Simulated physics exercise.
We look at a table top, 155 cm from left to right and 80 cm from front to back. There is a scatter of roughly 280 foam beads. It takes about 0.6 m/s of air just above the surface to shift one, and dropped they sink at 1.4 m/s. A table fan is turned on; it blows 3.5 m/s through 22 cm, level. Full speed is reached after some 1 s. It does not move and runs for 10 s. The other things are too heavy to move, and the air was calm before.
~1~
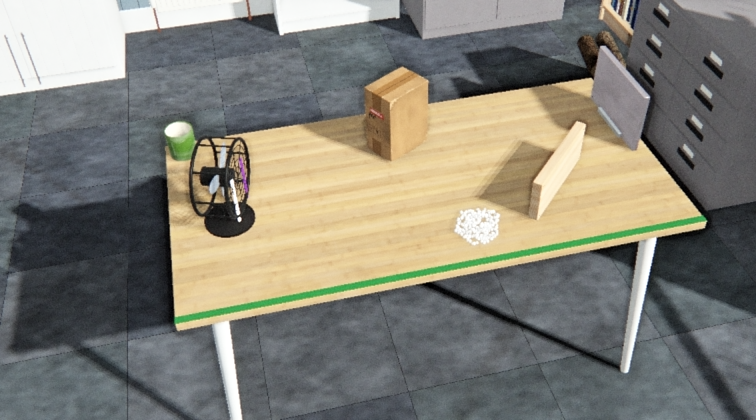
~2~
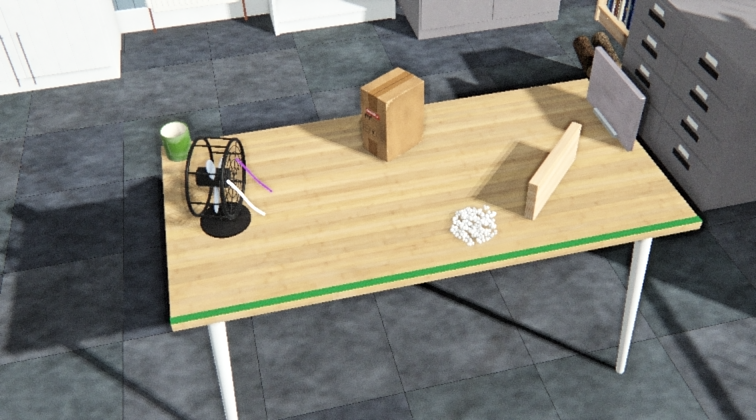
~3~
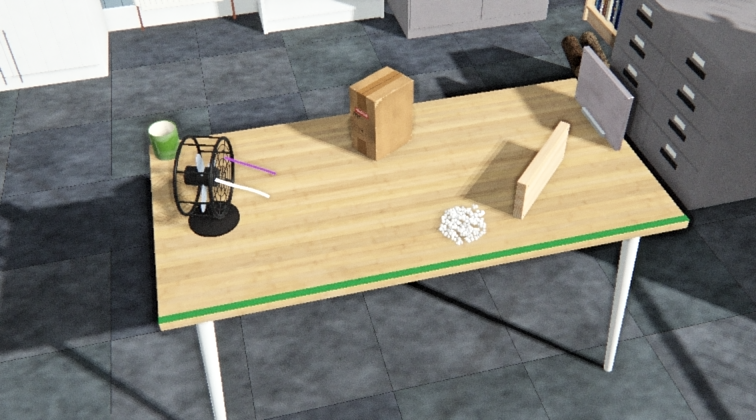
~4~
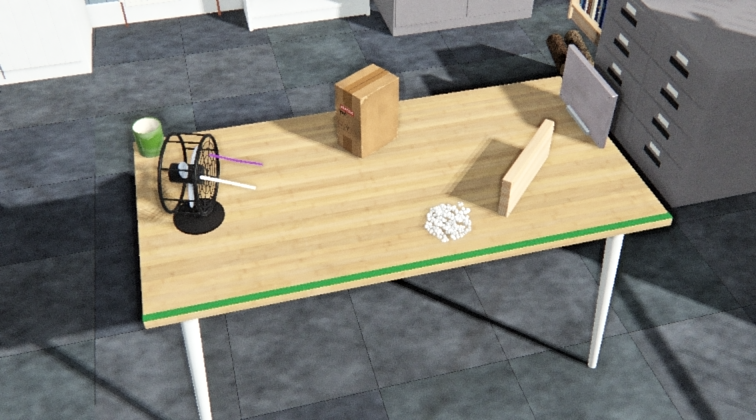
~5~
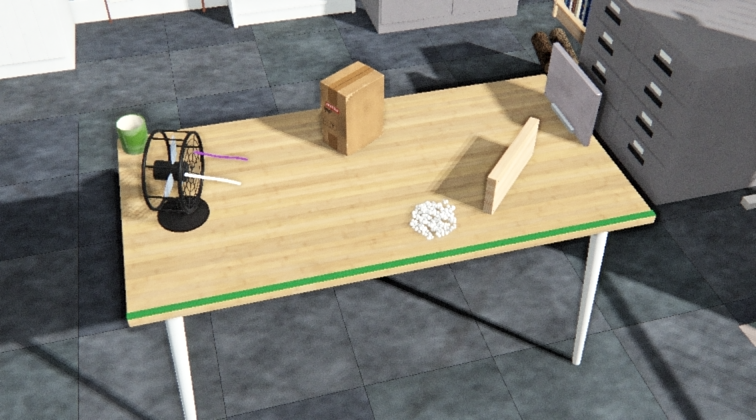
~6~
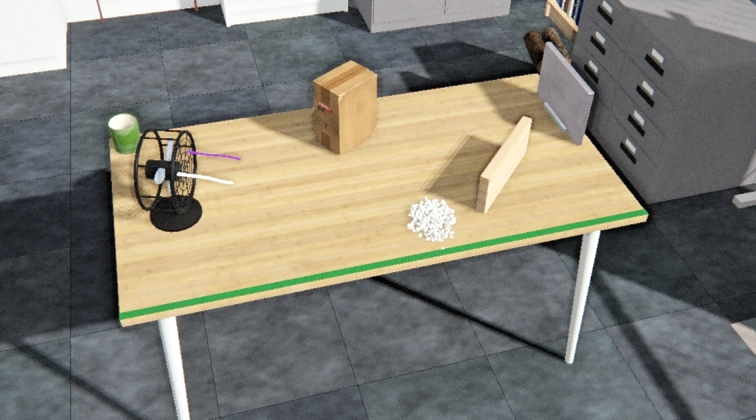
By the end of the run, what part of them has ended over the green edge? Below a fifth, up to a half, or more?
Of the foam beads, above half end over the green edge.
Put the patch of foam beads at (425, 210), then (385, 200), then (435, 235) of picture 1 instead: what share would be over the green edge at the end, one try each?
In that order: 10 %, 0 %, 100 %.
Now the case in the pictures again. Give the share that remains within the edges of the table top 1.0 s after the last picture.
Near 15 %.
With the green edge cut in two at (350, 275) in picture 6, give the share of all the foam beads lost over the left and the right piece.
Some 0 % left, 80 % right.
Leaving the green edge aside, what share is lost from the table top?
Near 10 %.
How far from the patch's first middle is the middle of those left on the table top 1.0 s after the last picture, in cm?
Roughly 75 cm.
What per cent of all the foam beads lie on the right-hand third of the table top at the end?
Some 5 per cent.
Then, 1.0 s after the last picture, 17 % are on the move or not yet settled, 82 % are over the green edge; the middle of those still in play is near (510, 89).
Then, 2.2 s after the last picture, 6 % are on the move or not yet settled, 82 % are over the green edge.
Then, 4.6 s after the last picture, 5 % are on the move or not yet settled, 82 % are over the green edge.
Then, 9.1 s after the last picture, at the end, 82 % are over the green edge.
